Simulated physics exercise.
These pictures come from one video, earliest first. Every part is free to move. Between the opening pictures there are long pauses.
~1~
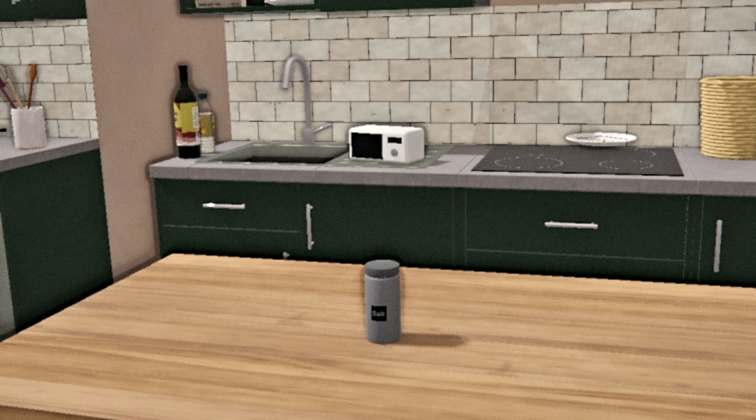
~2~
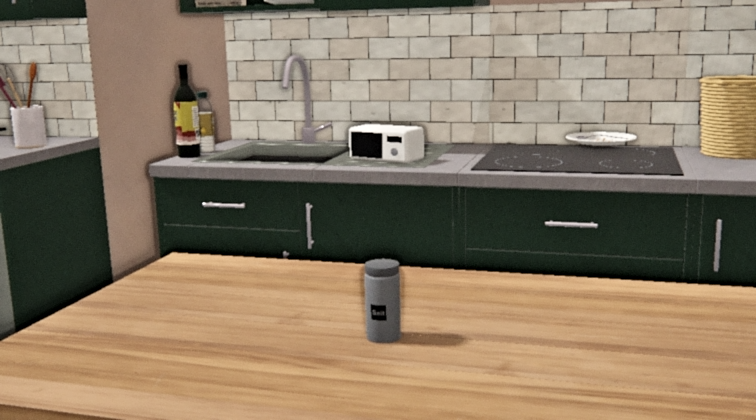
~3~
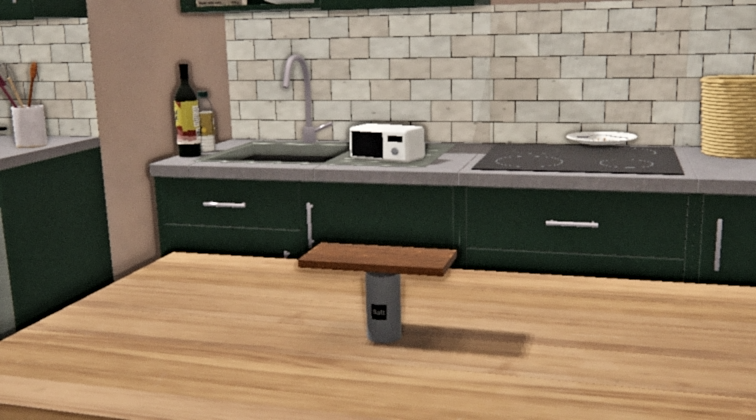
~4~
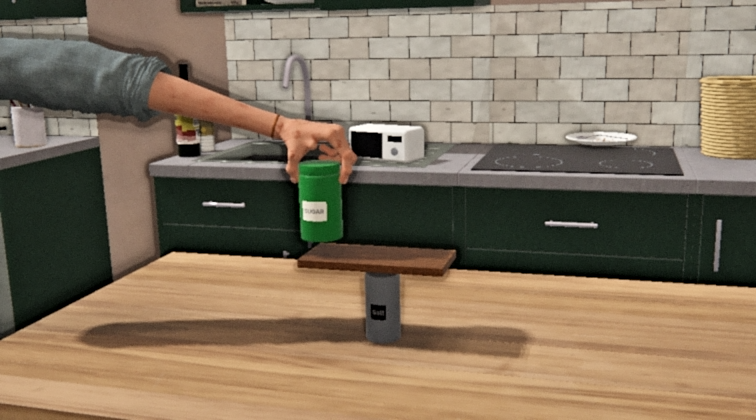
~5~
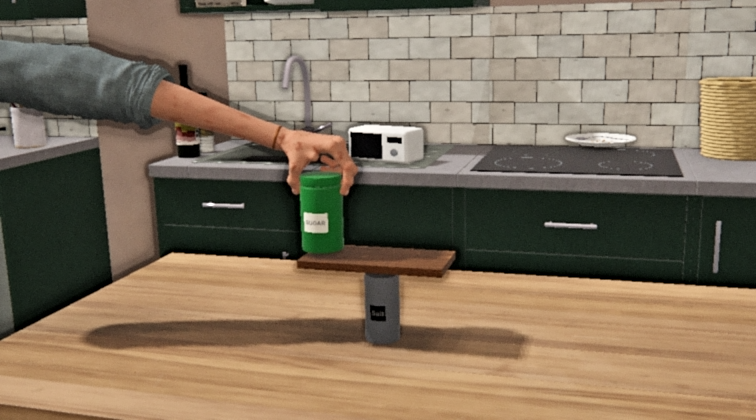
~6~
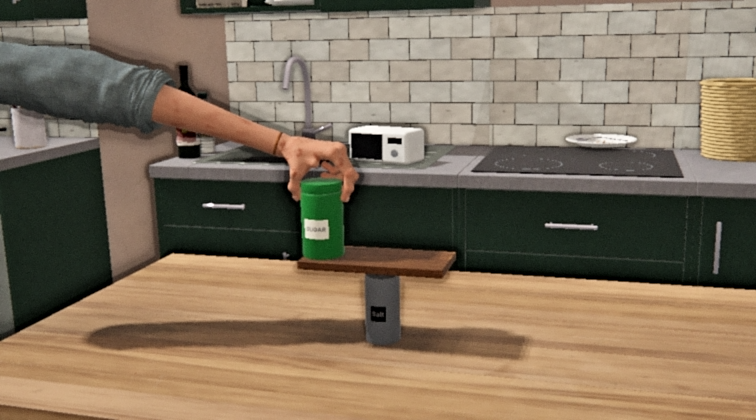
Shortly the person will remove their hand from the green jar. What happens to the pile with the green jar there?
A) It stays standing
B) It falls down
Answer: B.
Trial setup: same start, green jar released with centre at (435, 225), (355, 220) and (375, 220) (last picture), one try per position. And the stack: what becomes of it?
Try one: Collapse; try two: Collapse; try three: Stable.
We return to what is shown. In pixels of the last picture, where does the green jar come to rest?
It ends up close to (251, 315).
Then, 0.40 s on from there, green jar now fallen; brown board turned 73° from how it was put.
Then, 0.50 s on from there, brown board on its side.
Then, 0.80 s on from there, brown board now fallen.
In the end, fallen, brown board and green jar; grey jar unmoved. At the end, from the last picture's camera, green jar near (250, 316). The stack comes apart.
